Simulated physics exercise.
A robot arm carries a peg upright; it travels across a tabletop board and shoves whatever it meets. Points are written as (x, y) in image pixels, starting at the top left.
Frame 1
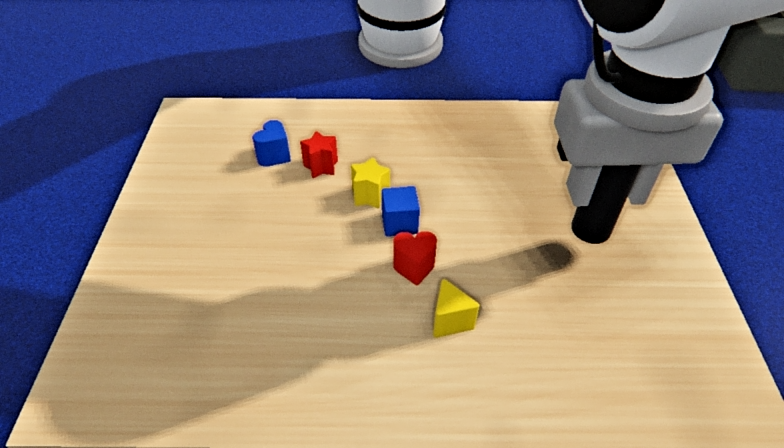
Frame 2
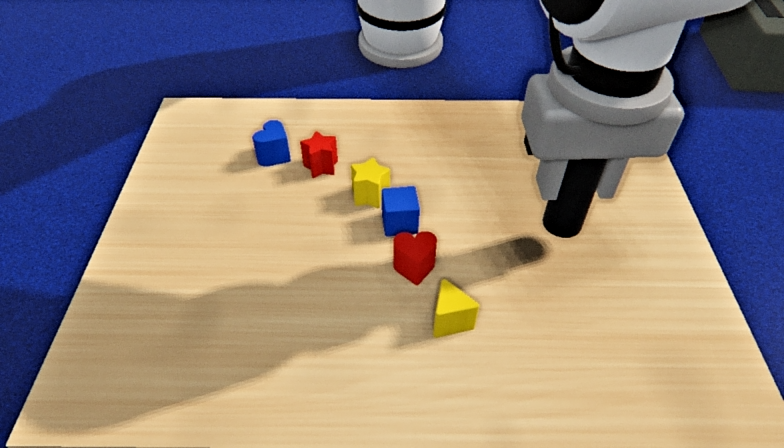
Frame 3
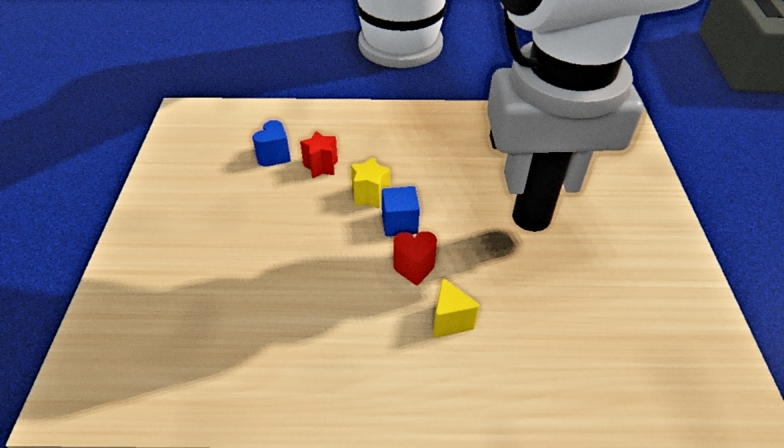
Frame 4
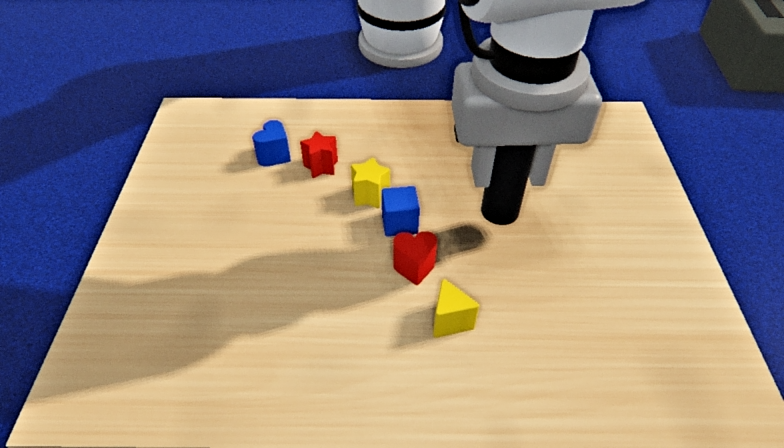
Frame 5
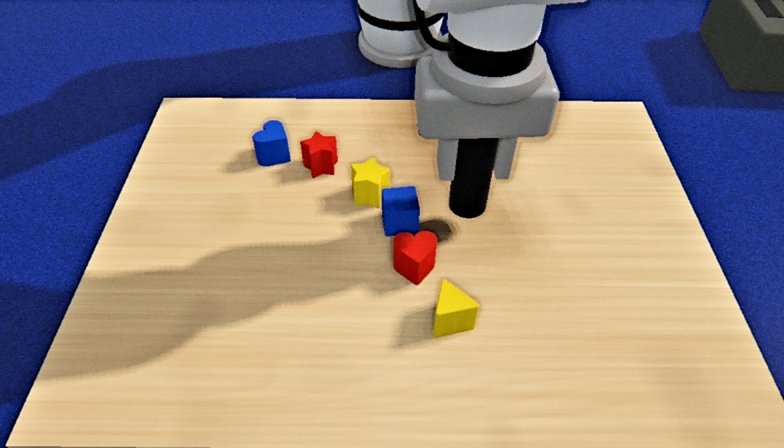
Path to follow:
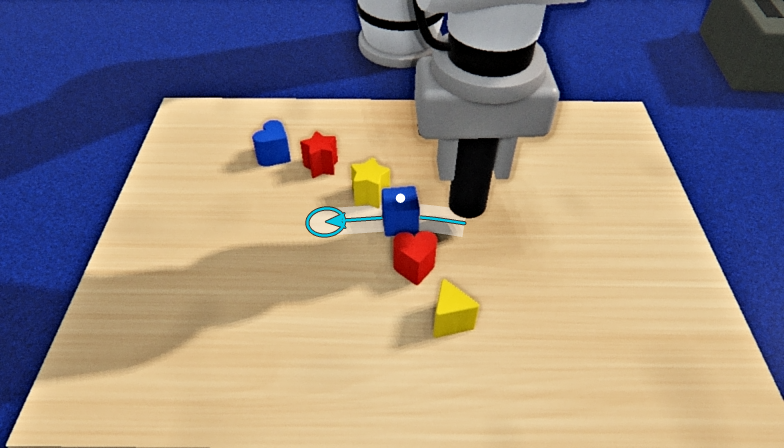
On a wooden board, a robot arm moves its black peg left while the colored blocks stay still.
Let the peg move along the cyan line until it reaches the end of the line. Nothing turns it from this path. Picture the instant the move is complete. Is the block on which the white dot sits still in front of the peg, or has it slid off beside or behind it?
At the end of the path, the peg is still pushing the block on which the white dot sits ahead of it.
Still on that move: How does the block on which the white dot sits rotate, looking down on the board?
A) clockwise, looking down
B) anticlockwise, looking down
B.
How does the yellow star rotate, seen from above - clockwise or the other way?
Viewed from the top, it goes clockwise.
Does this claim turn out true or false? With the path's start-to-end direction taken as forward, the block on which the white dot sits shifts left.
Verdict: True.
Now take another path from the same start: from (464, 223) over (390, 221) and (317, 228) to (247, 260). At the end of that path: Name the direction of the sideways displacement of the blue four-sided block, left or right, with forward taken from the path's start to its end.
The shift is to the right of that direction.
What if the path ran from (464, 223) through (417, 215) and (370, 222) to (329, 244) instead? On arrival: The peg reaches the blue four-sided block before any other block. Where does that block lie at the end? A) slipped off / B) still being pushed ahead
It's B.
The drawn path runs from (464, 223) through (418, 217) and (372, 219) to (326, 222); the dot is on the blue four-sided block.
What follows on the original path. One third of the way, peg at (419, 199); blue four-sided block at (384, 199).
Two thirds of the way, peg at (372, 201); yellow star at (362, 169), turned 35° clockwise; blue four-sided block at (336, 203), turned 25° anticlockwise.
At the end, peg at (324, 204); yellow star at (356, 170), turned 60° clockwise; blue four-sided block at (287, 209), turned 30° anticlockwise; red heart not moved.
